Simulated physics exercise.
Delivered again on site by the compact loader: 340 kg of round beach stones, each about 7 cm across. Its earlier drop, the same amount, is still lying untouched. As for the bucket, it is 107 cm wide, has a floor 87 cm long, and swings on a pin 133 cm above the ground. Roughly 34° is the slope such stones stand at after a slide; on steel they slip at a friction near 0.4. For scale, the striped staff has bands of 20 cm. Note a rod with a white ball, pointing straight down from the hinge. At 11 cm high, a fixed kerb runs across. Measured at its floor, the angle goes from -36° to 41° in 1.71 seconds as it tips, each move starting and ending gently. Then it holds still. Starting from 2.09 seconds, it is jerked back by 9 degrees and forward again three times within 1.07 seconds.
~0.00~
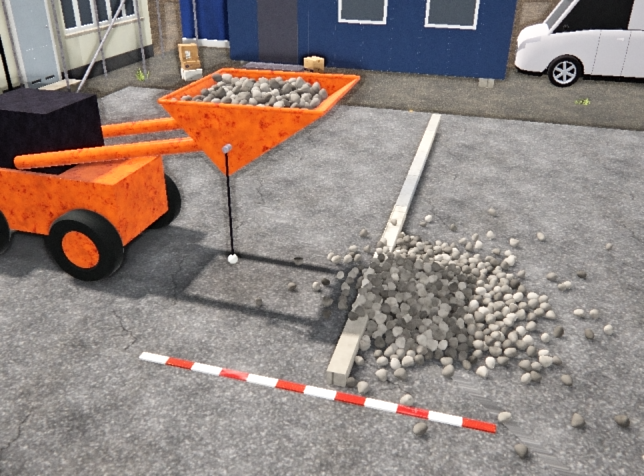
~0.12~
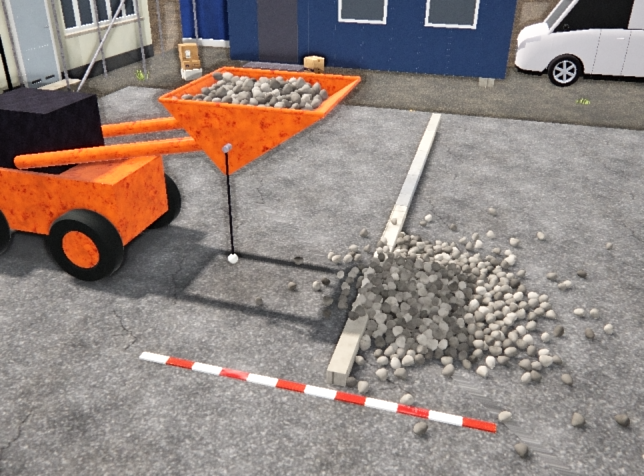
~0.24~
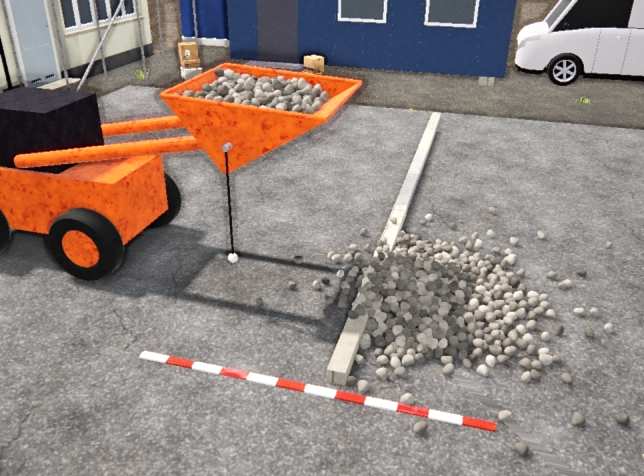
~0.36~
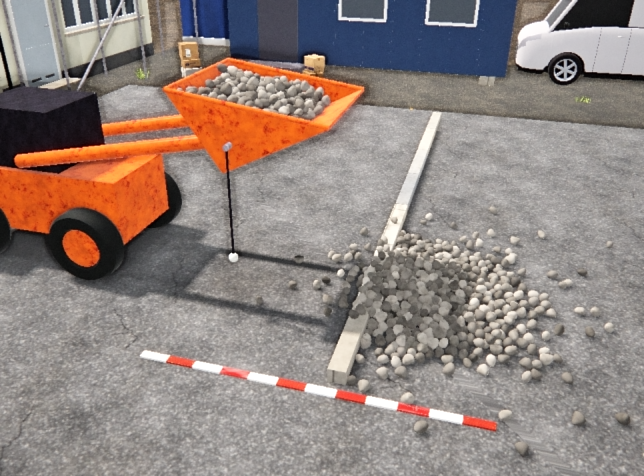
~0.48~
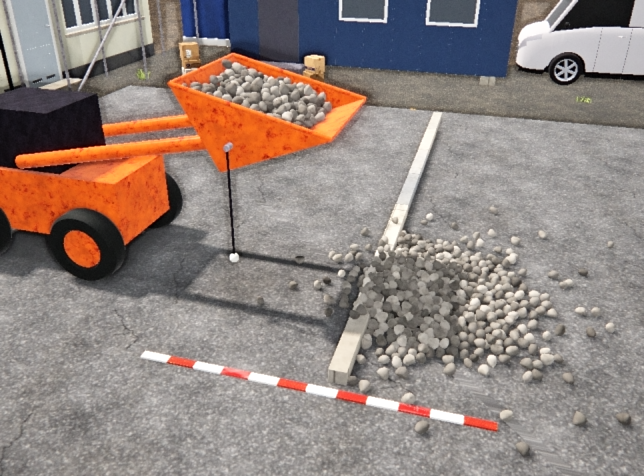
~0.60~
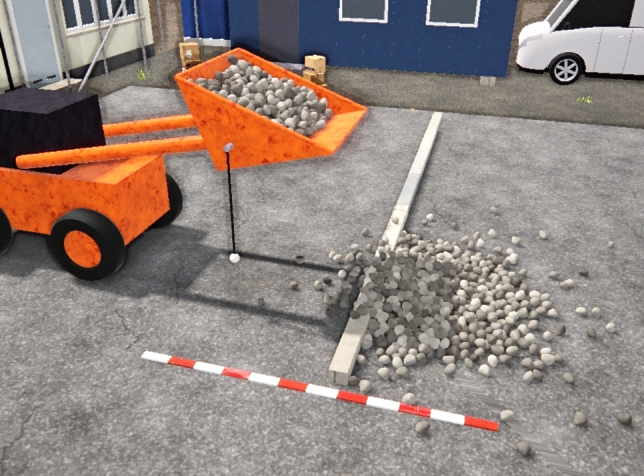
The orange loader's bucket, full of grey stones, slowly tilts forward to the right.
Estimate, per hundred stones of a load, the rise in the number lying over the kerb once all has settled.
Roughly 32 more per hundred.
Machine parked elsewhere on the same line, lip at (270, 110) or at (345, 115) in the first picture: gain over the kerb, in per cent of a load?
Around 5 percent, then around 55 percent.
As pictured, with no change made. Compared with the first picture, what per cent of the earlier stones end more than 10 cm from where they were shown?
5 %.
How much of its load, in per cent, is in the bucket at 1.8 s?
Estimate: 20 % remaining inside, roughly.
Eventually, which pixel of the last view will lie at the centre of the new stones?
Around (357, 277).
After 1.3 s the floor is at 29°; in per cent of one load, 94 in the bucket, 15 on this side of the kerb, 91 over the kerb; the foremost stones are at (634, 319).
After 1.8 s the floor is at 41°; in per cent of one load, 21 in the bucket, 78 on this side of the kerb, 100 over the kerb; the foremost stones are at (634, 319).
After 3.6 s the floor is at 41°; in per cent of one load, 0 in the bucket, 77 on this side of the kerb, 123 over the kerb; the foremost stones are at (634, 319).
After 6.2 s the floor is at 41°; in per cent of one load, 0 in the bucket, 77 on this side of the kerb, 123 over the kerb; the foremost stones are at (634, 319). Net gain over the kerb, 32.
